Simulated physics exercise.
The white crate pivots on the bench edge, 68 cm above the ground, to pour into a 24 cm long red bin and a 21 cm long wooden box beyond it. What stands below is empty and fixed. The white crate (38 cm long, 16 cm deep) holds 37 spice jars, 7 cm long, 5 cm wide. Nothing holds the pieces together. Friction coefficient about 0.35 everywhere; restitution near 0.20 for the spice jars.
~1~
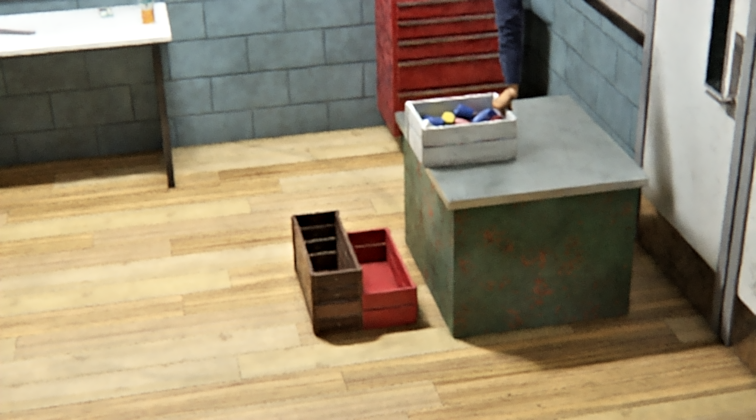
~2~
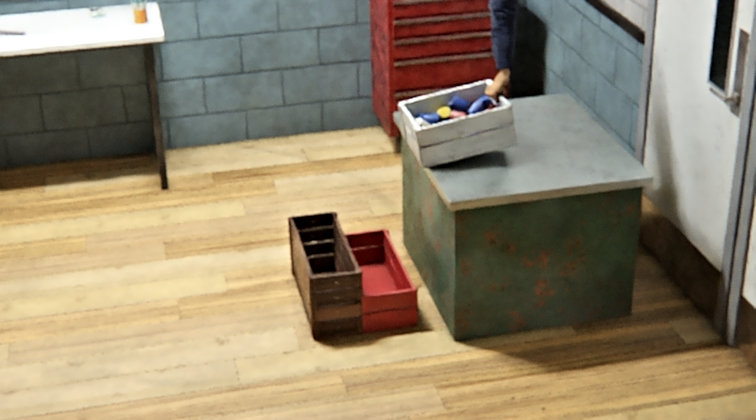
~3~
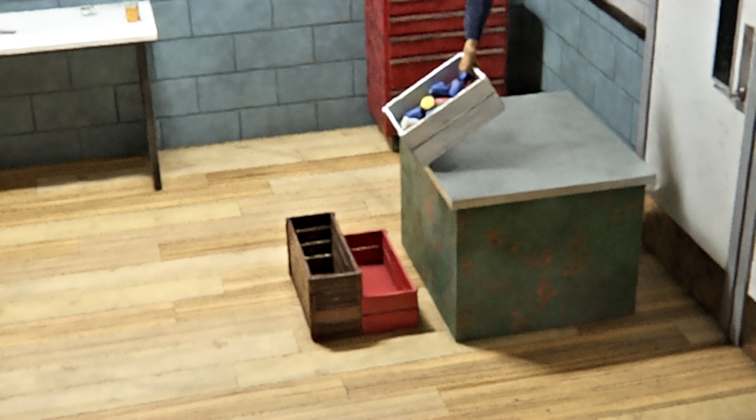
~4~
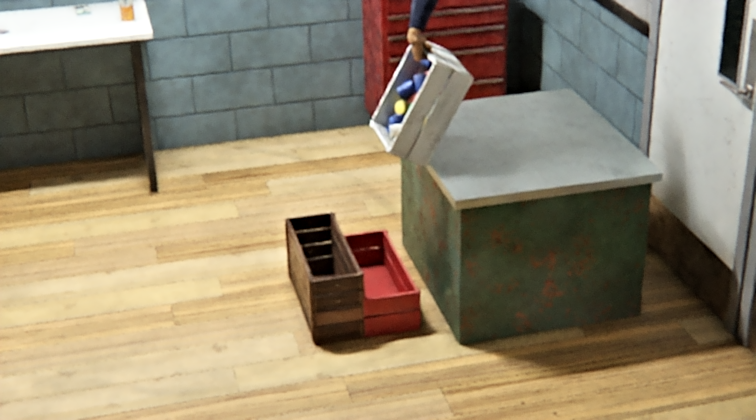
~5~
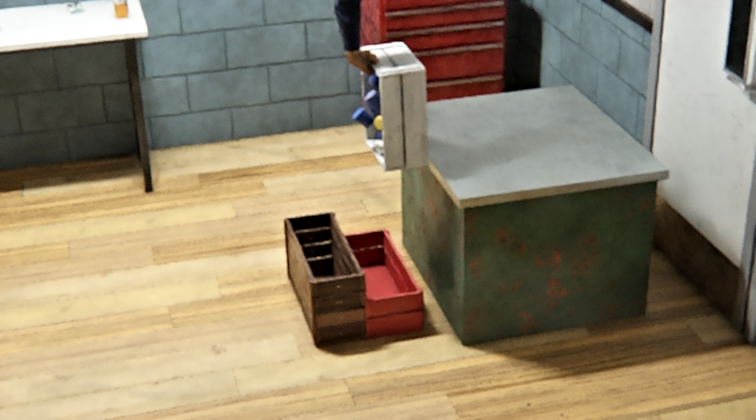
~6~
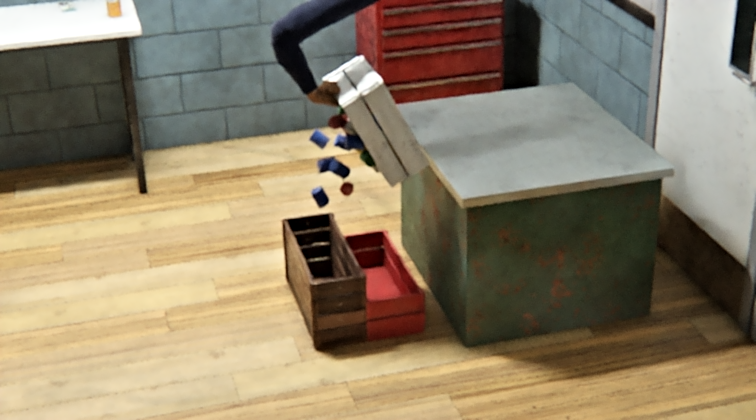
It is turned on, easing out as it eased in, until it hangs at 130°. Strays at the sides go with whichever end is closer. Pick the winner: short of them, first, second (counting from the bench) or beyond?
Look in the second one, the wooden box.
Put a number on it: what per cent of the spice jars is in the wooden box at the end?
Some 55 per cent of them.
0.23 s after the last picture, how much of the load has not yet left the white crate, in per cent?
Some 10 per cent.
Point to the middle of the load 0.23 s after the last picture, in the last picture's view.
Around (336, 235).
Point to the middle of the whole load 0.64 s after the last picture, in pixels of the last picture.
At about (325, 292).
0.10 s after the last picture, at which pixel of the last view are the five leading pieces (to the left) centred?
Around (303, 226).
Then, 0.10 s after the last picture, tilt 126°; 14 still in the white crate, 2 in the wooden box and 21 in the air.
Then, 0.23 s after the last picture, tilt 130°; 3 still in the white crate, 10 in the wooden box, 1 on the ground beyond the wooden box and 23 in the air.
Then, 0.41 s after the last picture, tilt 130°; 7 in the red bin, 17 in the wooden box, 3 on the ground beyond the wooden box and 10 in the air.
Outcome (0.64 s after the last picture), 11 in the red bin, 20 in the wooden box and 6 on the ground beyond the wooden box.
